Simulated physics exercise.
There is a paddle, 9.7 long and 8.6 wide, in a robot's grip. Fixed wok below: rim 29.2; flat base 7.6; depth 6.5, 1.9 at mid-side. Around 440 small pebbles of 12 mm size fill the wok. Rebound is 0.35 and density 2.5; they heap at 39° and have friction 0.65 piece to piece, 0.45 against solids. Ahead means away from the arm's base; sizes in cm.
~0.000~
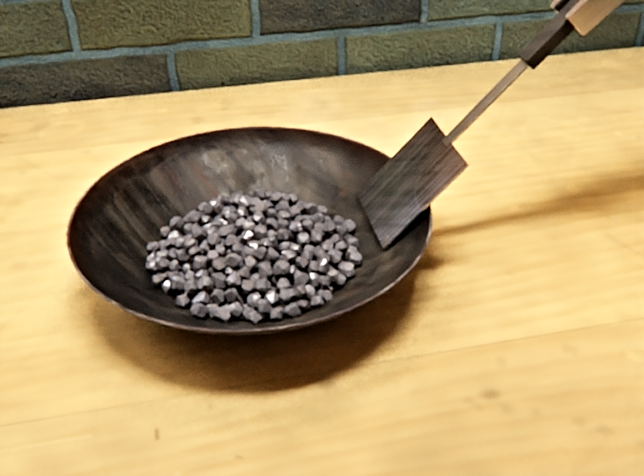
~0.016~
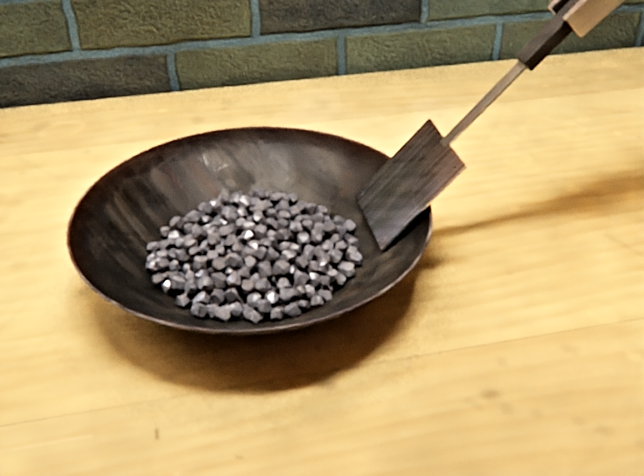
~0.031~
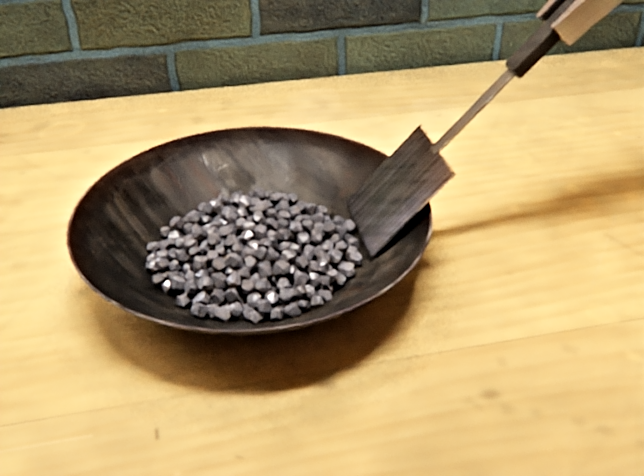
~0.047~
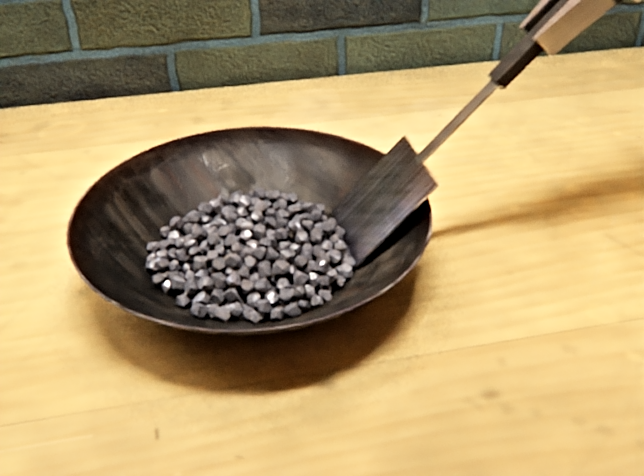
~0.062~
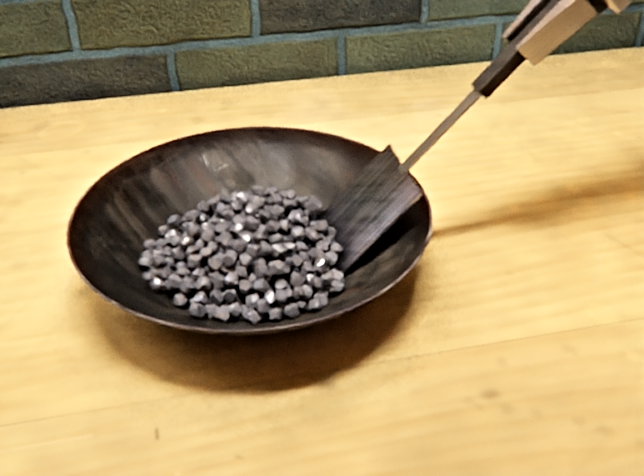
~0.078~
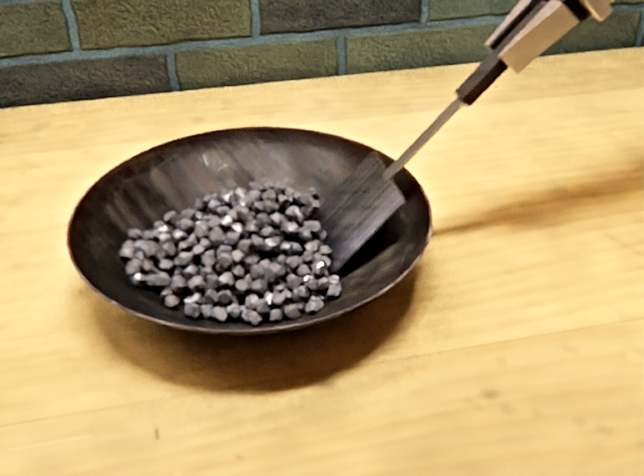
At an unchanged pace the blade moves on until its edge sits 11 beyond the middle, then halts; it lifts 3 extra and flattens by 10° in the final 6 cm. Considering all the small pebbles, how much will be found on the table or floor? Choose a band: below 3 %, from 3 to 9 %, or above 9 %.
That share falls above 9 %.
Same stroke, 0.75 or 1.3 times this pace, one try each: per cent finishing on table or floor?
Roughly 45 per cent on the first try and 55 per cent on the second.
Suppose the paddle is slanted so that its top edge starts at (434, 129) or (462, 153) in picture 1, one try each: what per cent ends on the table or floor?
About 50 and 50 per cent.
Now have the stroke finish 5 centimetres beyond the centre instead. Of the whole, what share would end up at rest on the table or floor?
Close to 5 per cent would end on the table or floor.
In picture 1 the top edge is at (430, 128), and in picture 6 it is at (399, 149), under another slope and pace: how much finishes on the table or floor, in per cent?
Off the vessel, on the table or floor: Some 45 percent.
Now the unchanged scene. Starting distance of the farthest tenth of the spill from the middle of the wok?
It comes to about 40 cm.
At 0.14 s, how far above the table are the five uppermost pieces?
I'd put it close to 7 cm.
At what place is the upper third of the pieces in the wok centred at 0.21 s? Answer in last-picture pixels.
Centre: Approx. (122, 230) in the last view.
After 0.14 s, sloping 47°, highest piece 8 above the table; 442 in the wok.
After 0.21 s, sloping 45°, highest piece 10 above the table; 421 in the wok, 21 on the blade or in flight.
After 0.44 s, sloping 37°, highest piece 10 above the table; 202 in the wok, 128 on the table or floor, 112 on the blade or in flight.
After 1.49 s, sloping 37°, highest piece 7 above the table; 240 on the table or floor, 202 in the wok.
In the end, 240 on the table or floor, 202 in the wok. That is 54 % on the table or floor.
